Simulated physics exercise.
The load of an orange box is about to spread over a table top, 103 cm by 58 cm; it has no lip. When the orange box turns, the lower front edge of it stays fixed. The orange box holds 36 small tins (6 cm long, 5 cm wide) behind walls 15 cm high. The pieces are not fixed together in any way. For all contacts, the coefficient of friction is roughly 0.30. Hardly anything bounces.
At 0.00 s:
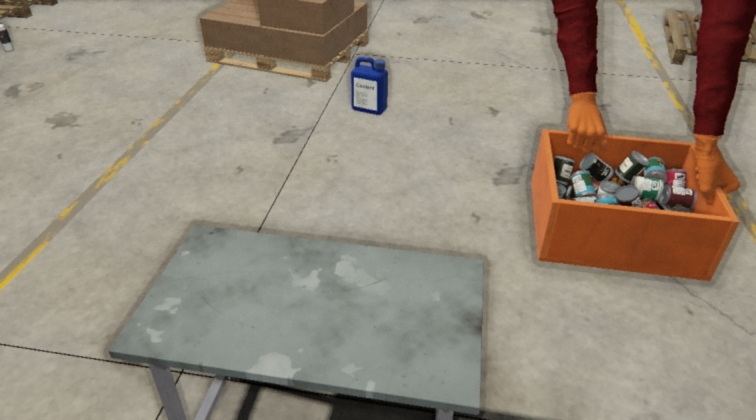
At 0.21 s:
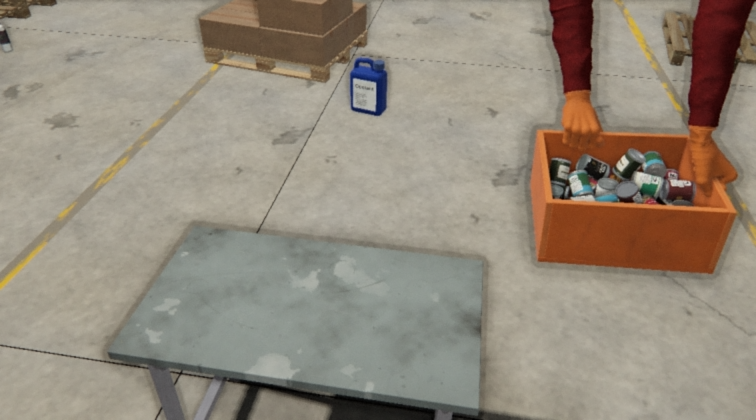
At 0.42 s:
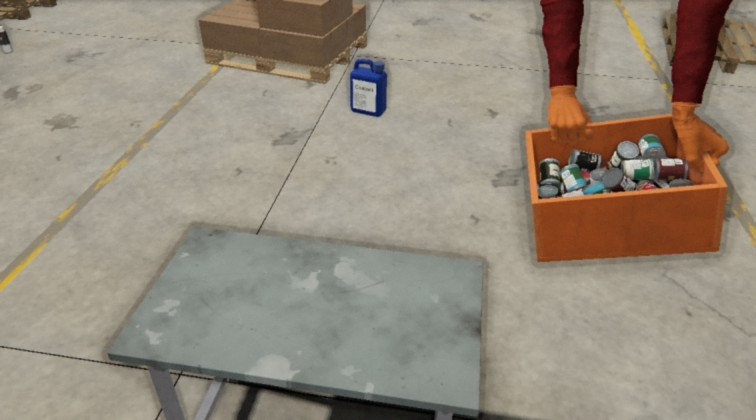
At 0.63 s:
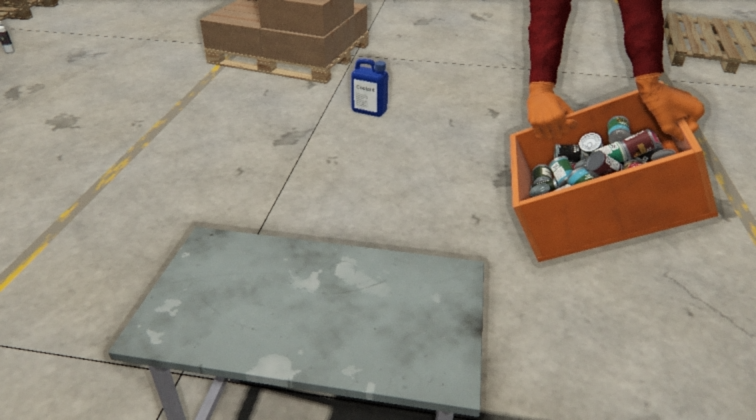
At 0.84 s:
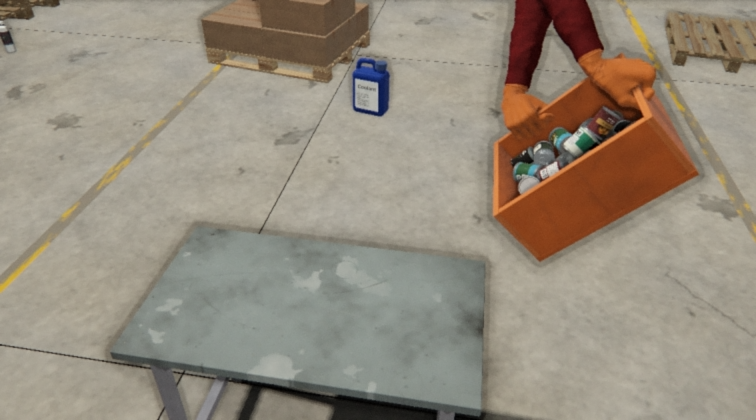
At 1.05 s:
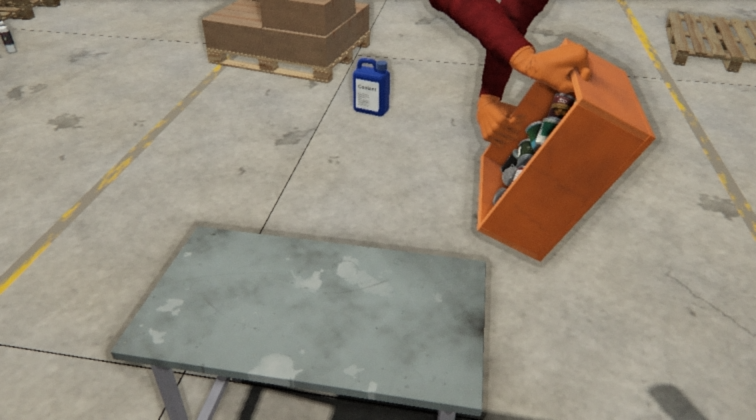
Orange box of small tins being lifted and tilted steeply down to the left by orange-gloved hands beside a grey table.
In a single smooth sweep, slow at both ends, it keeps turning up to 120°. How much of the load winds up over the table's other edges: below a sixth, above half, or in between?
By the end, a sixth up to half of them have ended up over the table's other edges.
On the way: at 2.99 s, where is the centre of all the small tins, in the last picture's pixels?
Somewhere around (350, 319) in pixels.
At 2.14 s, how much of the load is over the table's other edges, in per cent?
Close to 0 in a hundred.
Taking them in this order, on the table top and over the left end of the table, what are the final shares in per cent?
Around 60 % in the first place and around 5 % in the second.
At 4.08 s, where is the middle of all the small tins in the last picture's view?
Look near pixel (354, 319).
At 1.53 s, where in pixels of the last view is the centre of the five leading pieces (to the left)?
I'd put their middle close to (424, 243).
After 1.53 s, tilt 104°; 31 still in the orange box and 5 in the air.
After 2.14 s, tilt 120°; 36 on the table top.
After 2.99 s, tilt 120°; 26 on the table top, 1 over the left end of the table and 9 over the table's other edges.
When it is over (at 4.08 s), 22 on the table top, 2 over the left end of the table and 12 over the table's other edges. Asked share, 12 of 36, 33 per cent.
